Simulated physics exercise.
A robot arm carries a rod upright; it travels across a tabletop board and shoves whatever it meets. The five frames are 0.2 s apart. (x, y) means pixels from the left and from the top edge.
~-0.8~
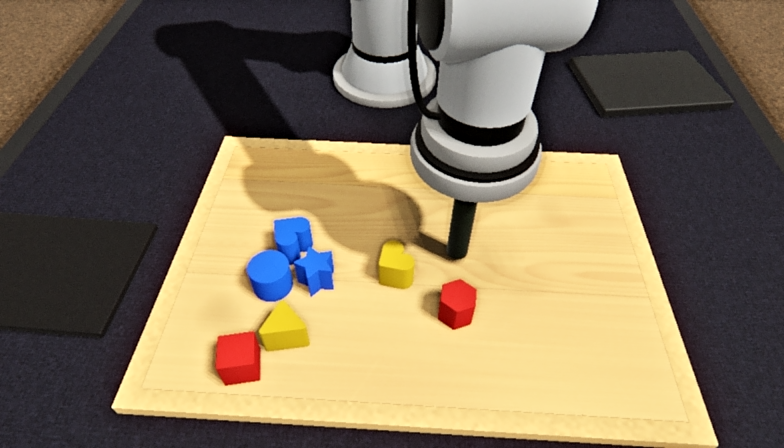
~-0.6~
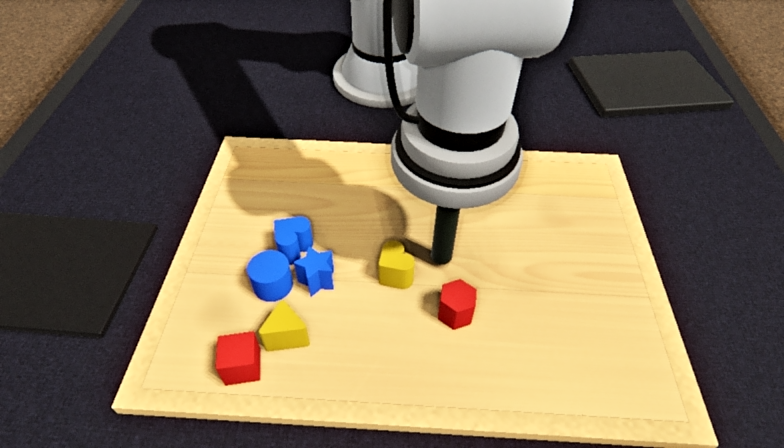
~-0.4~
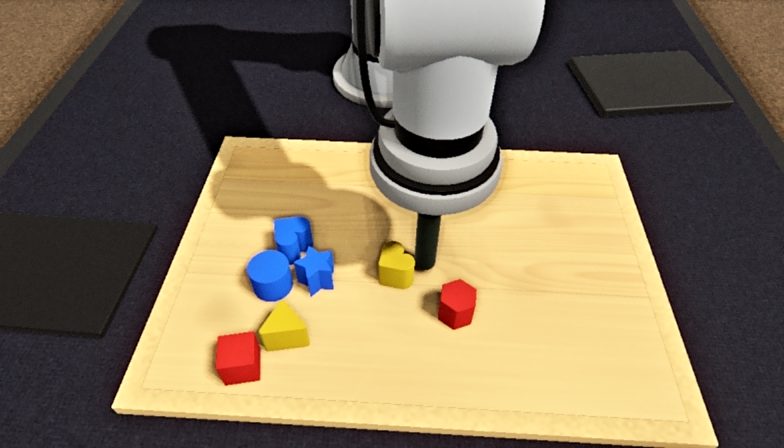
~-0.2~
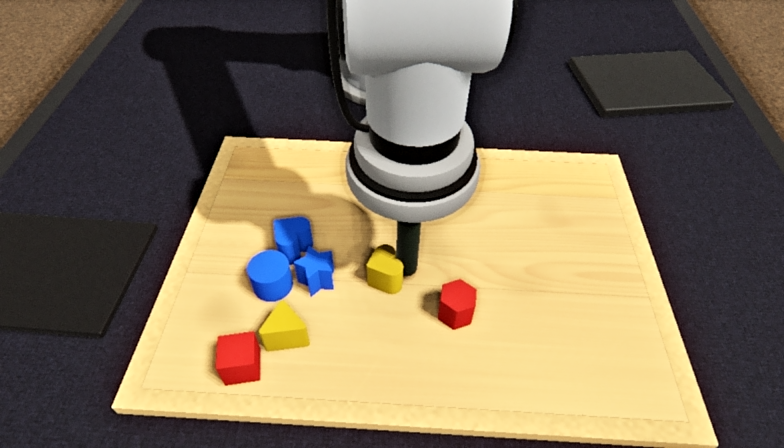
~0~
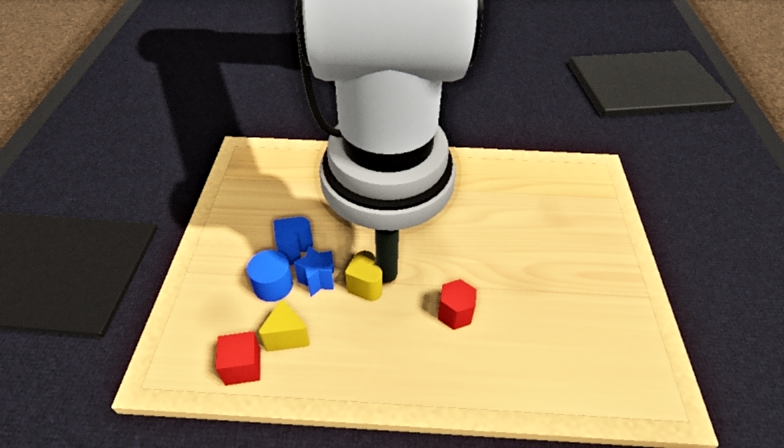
A white robot arm with a black rod reaches over a pale wooden board on a dark table, seen from above at a fixed angle. Blue blocks, including a star and a cylinder, sit left of a yellow heart block, with a yellow triangle and red cube below and a red hexagonal block to the right. The rod slides left, meets the heart and pushes it slightly toward the blue star.
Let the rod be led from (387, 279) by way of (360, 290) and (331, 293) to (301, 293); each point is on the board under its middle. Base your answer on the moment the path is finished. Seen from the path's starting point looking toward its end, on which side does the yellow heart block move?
Over to the left.
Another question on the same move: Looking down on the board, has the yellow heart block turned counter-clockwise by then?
Final answer: Yes.
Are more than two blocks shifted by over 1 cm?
I expect so.
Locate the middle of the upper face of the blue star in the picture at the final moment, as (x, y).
Final place: (275, 258).
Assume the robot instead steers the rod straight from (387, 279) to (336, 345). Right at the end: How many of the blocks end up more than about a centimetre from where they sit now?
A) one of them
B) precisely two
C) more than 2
A: One of them.
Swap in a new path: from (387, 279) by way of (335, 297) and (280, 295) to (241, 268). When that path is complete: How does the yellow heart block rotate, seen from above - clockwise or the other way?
It spins against the clock.
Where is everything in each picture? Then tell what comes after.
Lower end of the rod (457, 252), tops of blocks, blue circle (268, 266), yellow three-sided block (282, 319), blue star (315, 261), yellow heart block (396, 256), in the first frame.
Rod (442, 257), blocks as before, in the second frame.
Rod (425, 262), blocks as before, in the third frame.
Rod (406, 268), yellow heart block (385, 260), in the fourth frame.
Rod (387, 274), blue circle (268, 266), yellow three-sided block (282, 319), blue star (315, 261), yellow heart block (364, 266), in the fifth frame.
The first path, step by step. Halfway along, rod (345, 287); blue star (304, 261), turned 45° clockwise; yellow heart block (322, 282).
At the end, rod (300, 288); blue circle (234, 256); yellow three-sided block (278, 324), turned 25° anticlockwise; blue star (275, 258), turned 90° clockwise; yellow heart block (282, 291), turned 40° anticlockwise.
